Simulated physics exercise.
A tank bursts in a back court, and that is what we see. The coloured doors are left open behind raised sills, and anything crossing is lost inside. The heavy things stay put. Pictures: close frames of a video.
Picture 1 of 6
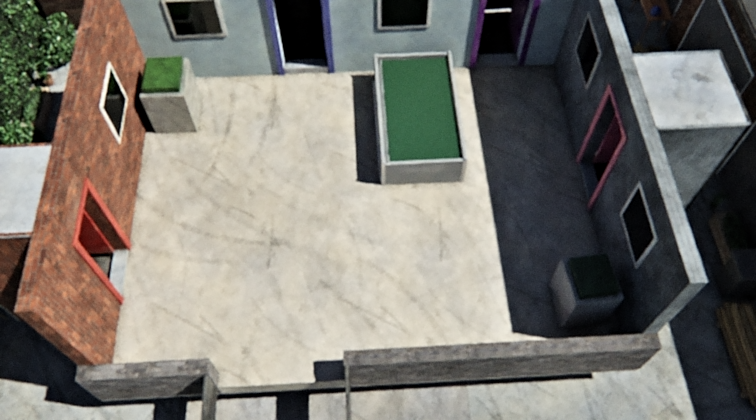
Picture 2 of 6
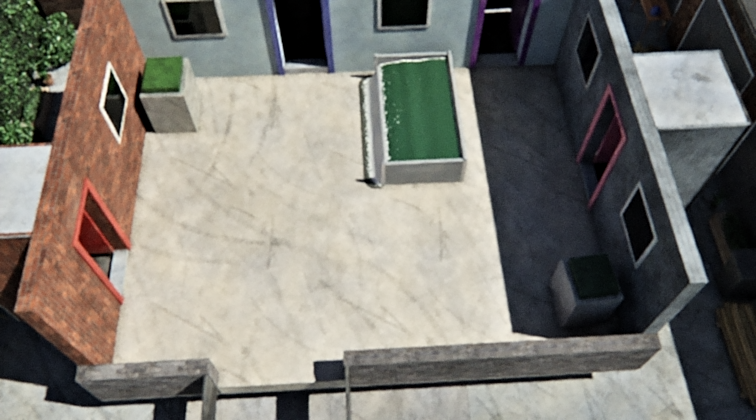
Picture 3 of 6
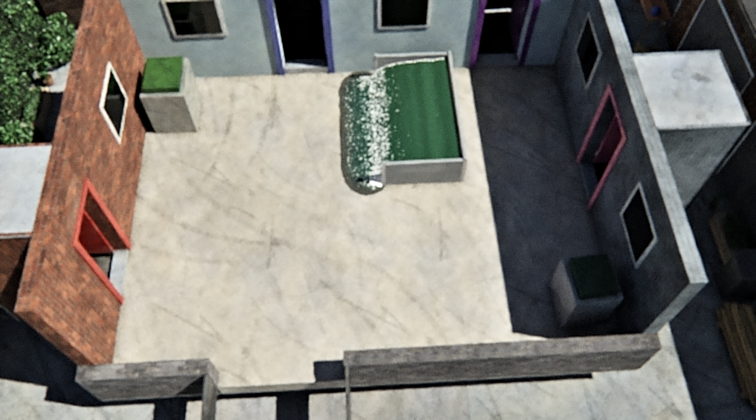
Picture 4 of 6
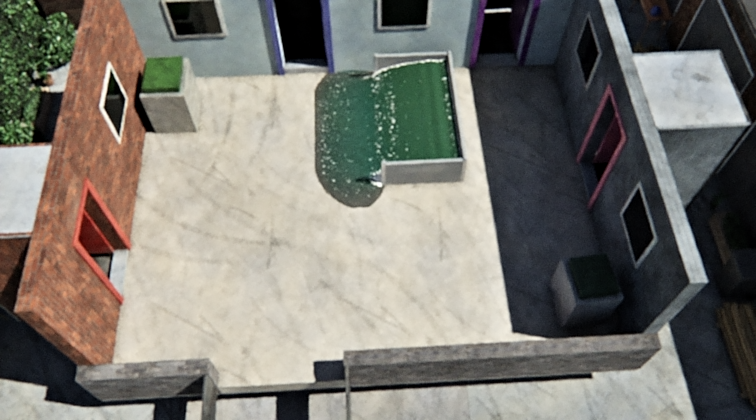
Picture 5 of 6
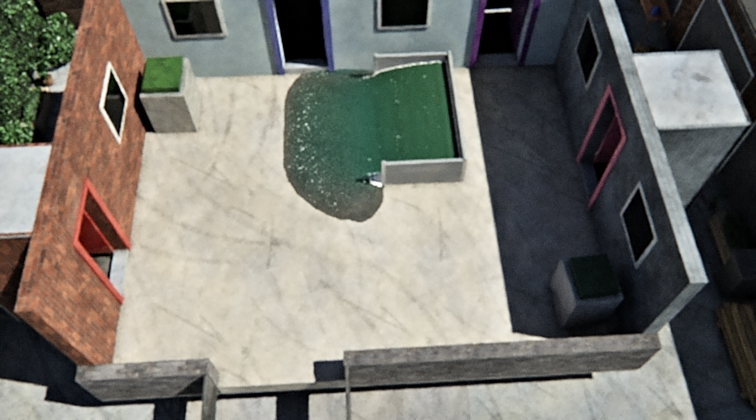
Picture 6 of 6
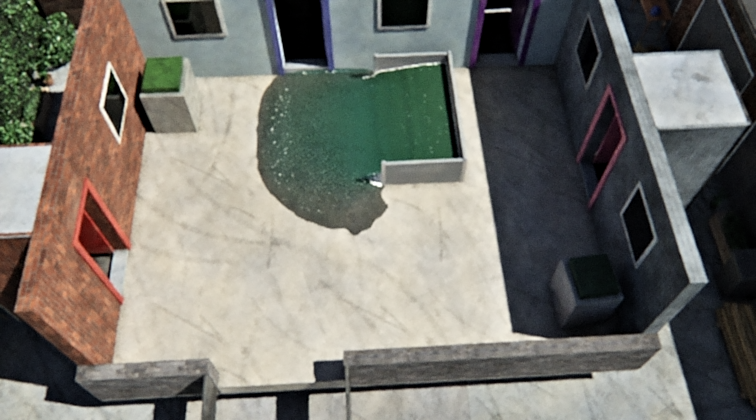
At first, an open tank of green water stands whole and still in a pale back court with coloured doors. Then its left side gives way and water pours out through the gap in a white, foamy front, spreading leftward across the floor in a widening, rounded green sheet.
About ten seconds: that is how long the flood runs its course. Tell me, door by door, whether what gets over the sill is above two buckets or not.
As I see it, red door: Over the cap; blue door: Within the cap; purple door: Within the cap; pink door: Within the cap.
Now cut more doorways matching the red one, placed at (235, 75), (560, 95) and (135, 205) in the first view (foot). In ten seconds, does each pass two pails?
In order: Exceeds it, falls short, exceeds it.
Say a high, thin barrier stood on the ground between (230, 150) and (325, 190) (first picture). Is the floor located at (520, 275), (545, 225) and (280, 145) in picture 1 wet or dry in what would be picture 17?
Log, spots one to three: Spared; spared; swamped.
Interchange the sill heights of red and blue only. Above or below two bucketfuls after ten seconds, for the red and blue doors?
I expect the red door remains below while the blue one tops the limit.
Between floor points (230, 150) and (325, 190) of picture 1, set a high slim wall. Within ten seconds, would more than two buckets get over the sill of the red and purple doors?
Note, one door at a time - red: Within bounds, purple: Within bounds.
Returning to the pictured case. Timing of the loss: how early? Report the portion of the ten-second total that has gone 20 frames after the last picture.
Around 5 %.
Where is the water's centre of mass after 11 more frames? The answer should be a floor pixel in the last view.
The water's centre sits above (284, 138).
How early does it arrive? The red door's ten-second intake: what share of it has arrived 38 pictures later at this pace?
Roughly 80 per cent.
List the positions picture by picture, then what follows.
The first frame shows the open tank at (418, 108) is whole and still.
In the second frame, the front is at (380, 186), out from the gap at (381, 122).
In the third frame, the front is at (361, 190), out from the gap at (381, 123).
In the fourth frame, water pours out at (381, 124) and has run to (352, 201).
In the fifth frame, the front is at (325, 208), out from the gap at (381, 124).
In the sixth frame, water pours out at (381, 125) and has run to (273, 188).
A moment on, water covers 30 % of the floor; the red door not reached, the blue door wet at the sill, nothing in, the purple door not reached, the pink door not reached.
Next, water covers 40 % of the floor; the red door not reached, the blue door wet at the sill, nothing in, the purple door not reached, the pink door not reached.
Then, water covers 45 % of the floor; the red door under two buckets in, the blue door wet at the sill, nothing in, the purple door not reached, the pink door not reached.
Later, water covers 55 % of the floor; the red door over two buckets in, the blue door wet at the sill, nothing in, the purple door not reached, the pink door not reached.
In the end, water covers 75 % of the floor; the red door over two buckets in, the blue door wet at the sill, nothing in, the purple door wet at the sill, nothing in, the pink door not reached.
